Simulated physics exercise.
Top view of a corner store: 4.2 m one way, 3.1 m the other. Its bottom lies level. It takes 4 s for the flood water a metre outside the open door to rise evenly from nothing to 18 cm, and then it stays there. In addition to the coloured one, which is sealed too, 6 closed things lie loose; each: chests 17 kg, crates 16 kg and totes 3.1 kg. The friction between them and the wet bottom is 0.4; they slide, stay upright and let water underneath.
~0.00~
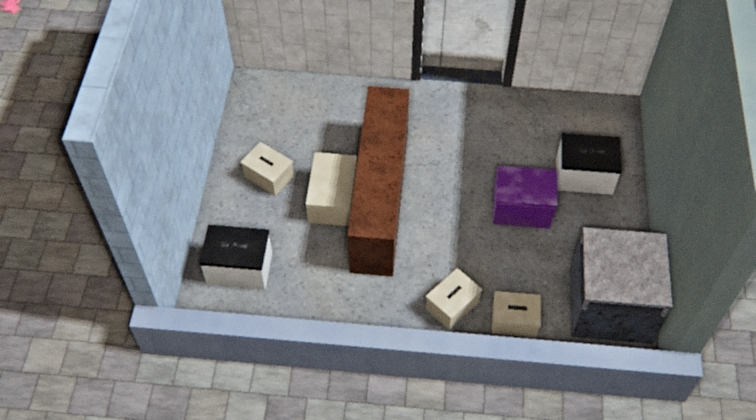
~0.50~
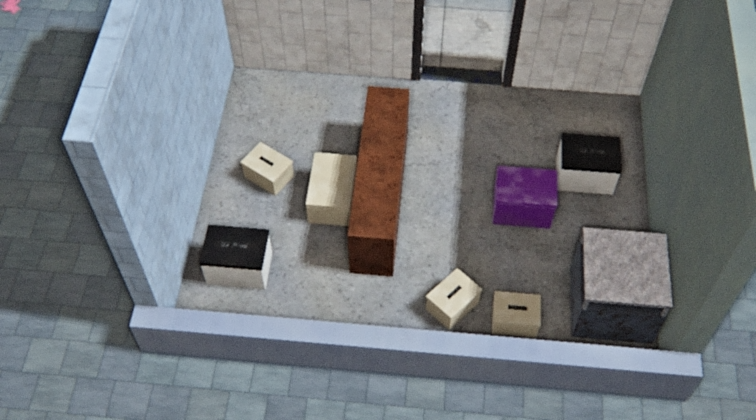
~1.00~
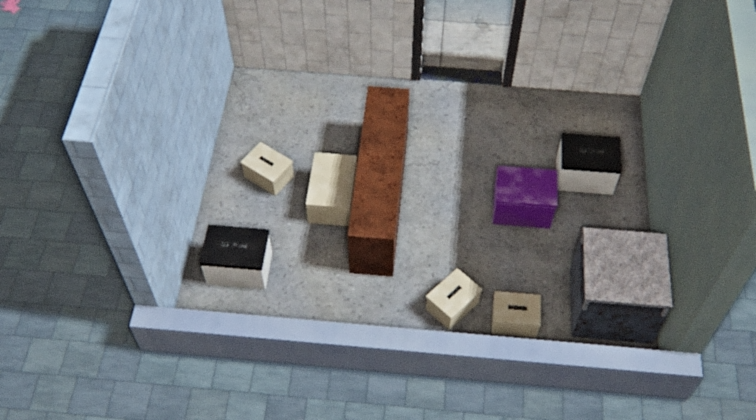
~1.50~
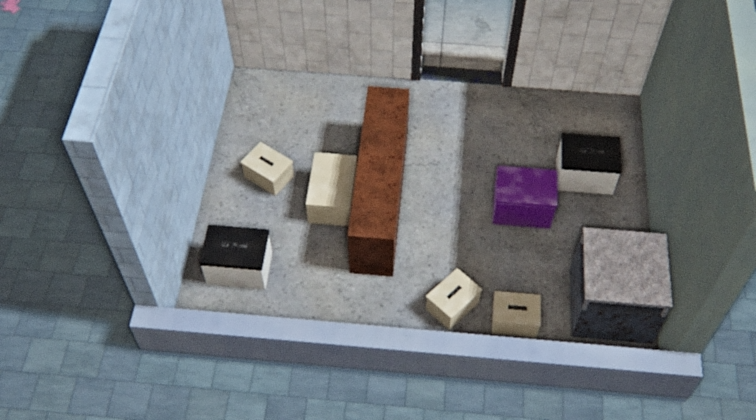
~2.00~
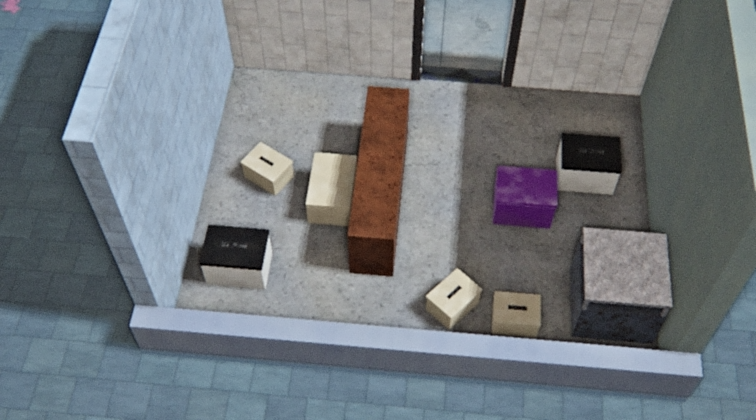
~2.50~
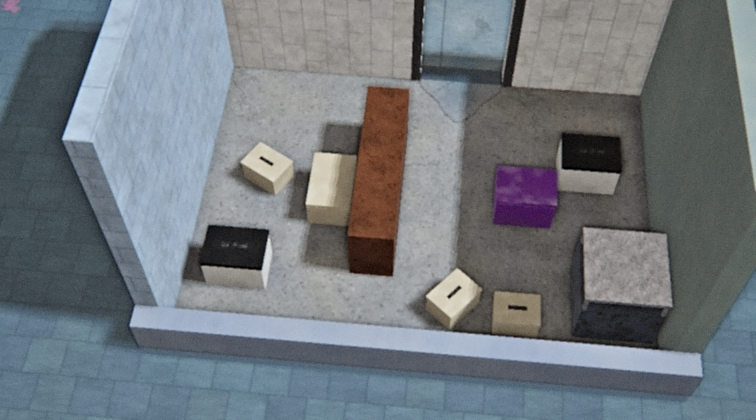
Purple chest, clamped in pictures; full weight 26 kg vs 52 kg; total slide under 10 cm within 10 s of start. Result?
It stays in place with either.
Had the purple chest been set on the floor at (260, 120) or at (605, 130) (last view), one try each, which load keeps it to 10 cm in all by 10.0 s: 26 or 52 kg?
Taking the two spots in turn, both keep it, then both keep it.
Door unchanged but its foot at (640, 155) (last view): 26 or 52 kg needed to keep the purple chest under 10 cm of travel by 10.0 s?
With that change, the lighter one suffices.
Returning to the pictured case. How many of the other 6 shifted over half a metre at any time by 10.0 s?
Counting them up, I find 1.
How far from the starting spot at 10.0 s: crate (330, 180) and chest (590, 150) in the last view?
First 0 cm, then 0 cm.
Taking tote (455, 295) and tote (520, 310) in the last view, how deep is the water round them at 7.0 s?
8 and 6 cm.
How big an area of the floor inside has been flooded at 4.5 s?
Near 4.5 m2 in all.
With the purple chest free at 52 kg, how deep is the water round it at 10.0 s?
Something like 8 centimetres.
After 3.5 s the purple chest would be 0 cm from its start with 26 kg and 0 cm from its start with 52 kg; 0 cm of water round it then.
After 4.5 s the purple chest would be 0 cm from its start with 26 kg and 0 cm from its start with 52 kg; 4 cm of water round it then.
After 7.0 s the purple chest would be 0 cm from its start with 26 kg and 0 cm from its start with 52 kg; 4 cm of water round it then.
After 10.0 s the purple chest would be 0 cm from its start with 26 kg and 0 cm from its start with 52 kg; 8 cm of water round it then.
